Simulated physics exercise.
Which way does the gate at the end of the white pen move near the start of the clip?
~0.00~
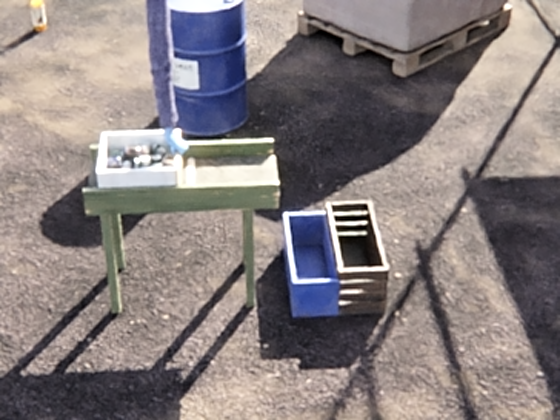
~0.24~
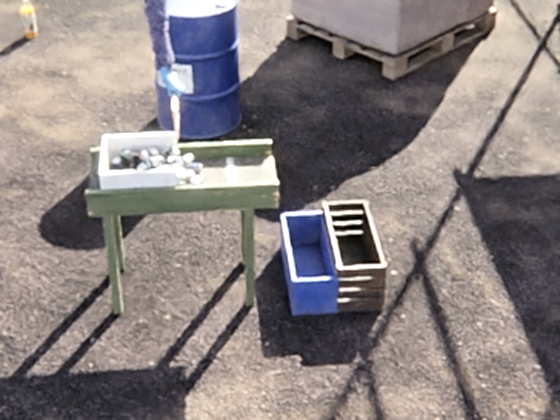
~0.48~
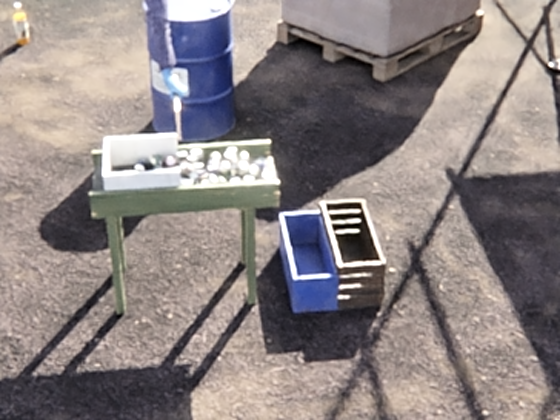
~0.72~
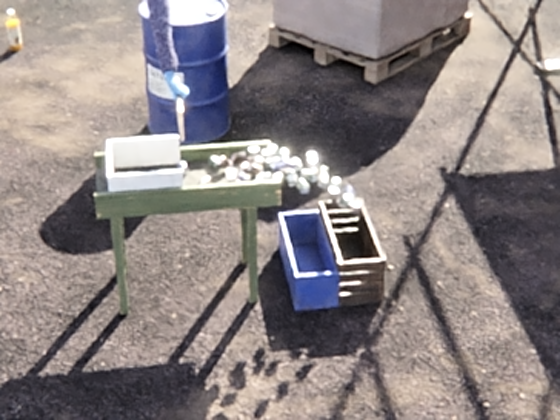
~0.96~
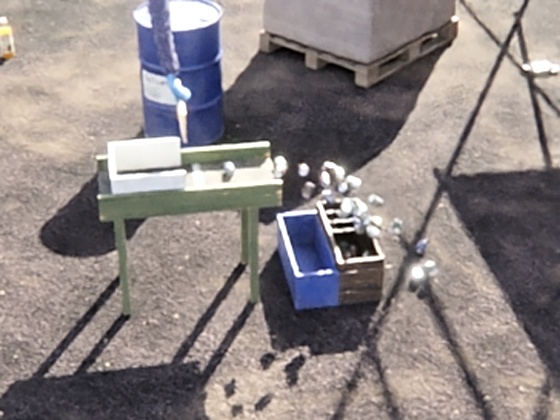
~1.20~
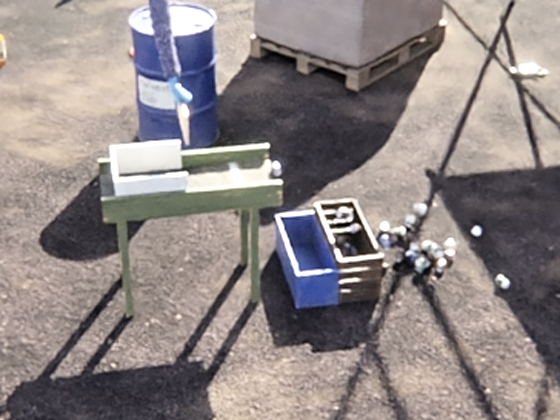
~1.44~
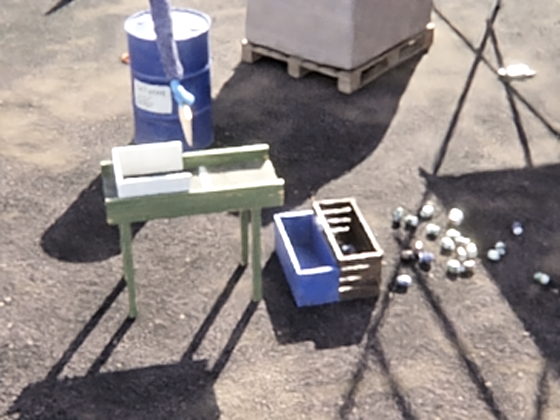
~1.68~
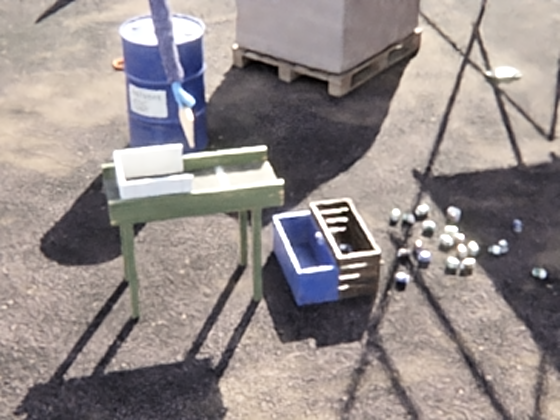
The gate moves up, clearing the way for the small cans to leave the white pen.
